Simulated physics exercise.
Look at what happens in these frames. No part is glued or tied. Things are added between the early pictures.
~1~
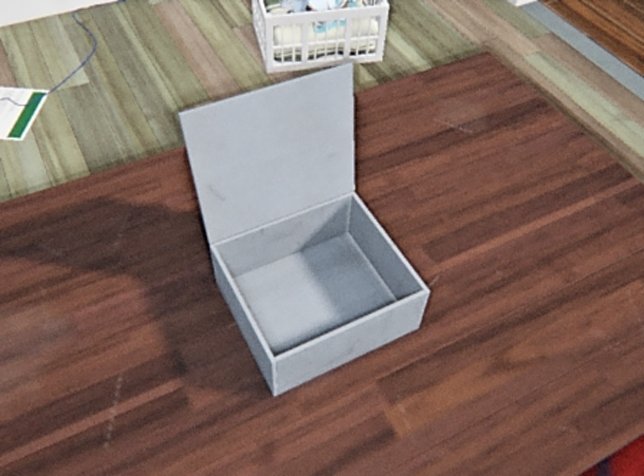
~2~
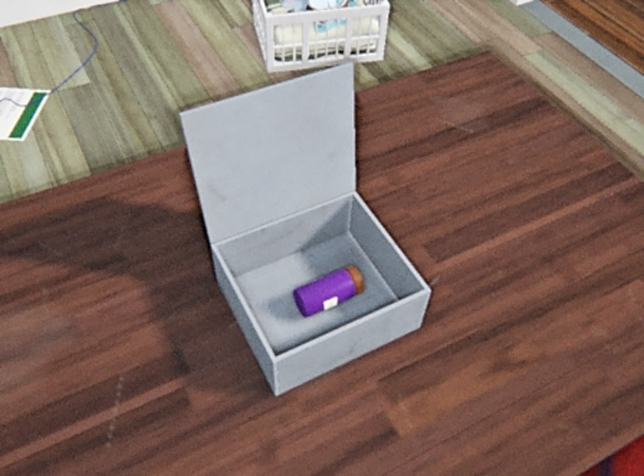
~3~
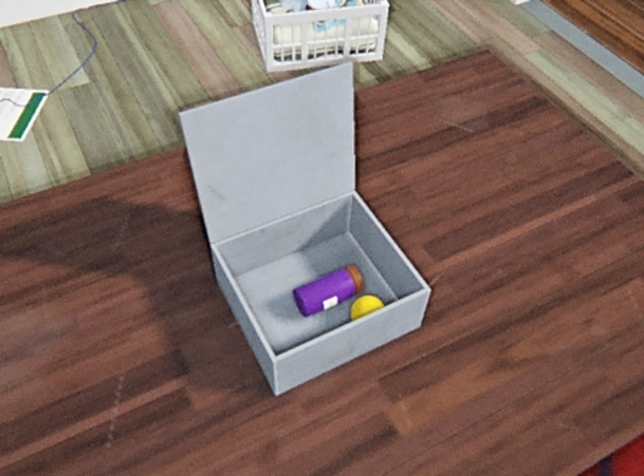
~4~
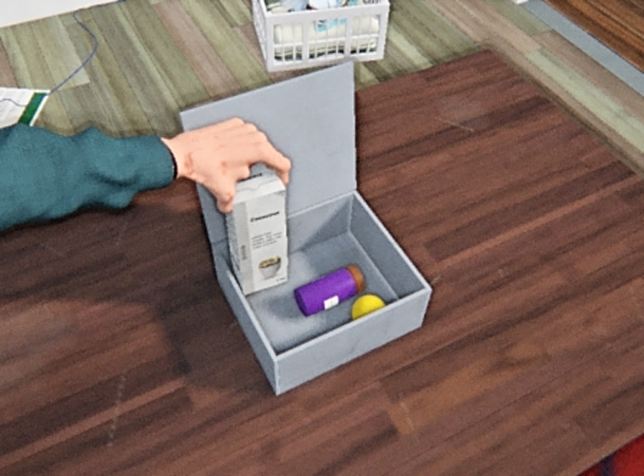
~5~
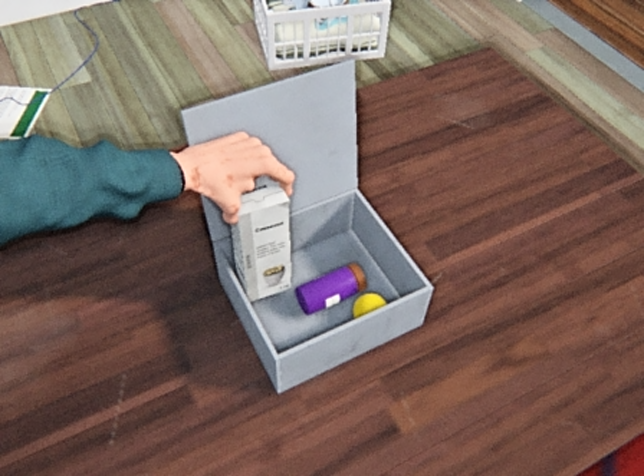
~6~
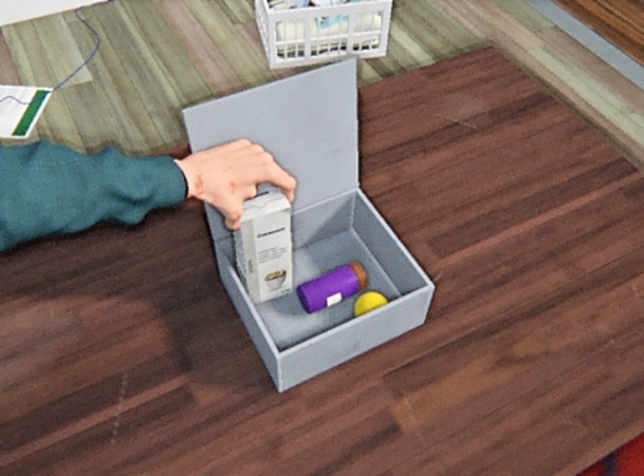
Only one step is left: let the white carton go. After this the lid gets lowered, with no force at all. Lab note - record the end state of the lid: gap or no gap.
I reckon the lid never comes to rest closed.
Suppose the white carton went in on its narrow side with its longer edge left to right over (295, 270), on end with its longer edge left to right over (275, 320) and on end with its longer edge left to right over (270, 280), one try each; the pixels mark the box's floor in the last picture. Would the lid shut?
So: First go, the lid gets all the way down; second go, it can't get down; third go, it can't get down.
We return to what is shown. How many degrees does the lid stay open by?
The answer is about 16 degrees.
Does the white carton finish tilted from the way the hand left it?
By the end it has leaned over.
Then, 1.30 s past the last view, lid 79° above the rim.
Then, 1.90 s past the last view, lid 49° above the rim; white carton rocked 22° from its first pose near (273, 269).
Then, 2.10 s past the last view, lid 29° above the rim; white carton rocked 56° from its first pose near (285, 308).
Then, 3.10 s past the last view, lid 16° above the rim; white carton rocked 58° from its first pose near (280, 305).
Finally, lid 15° above the rim; down or leaning hard in the box, white carton; the other 2 still in place. Final places as the last picture's camera would see them, white carton near (279, 304).
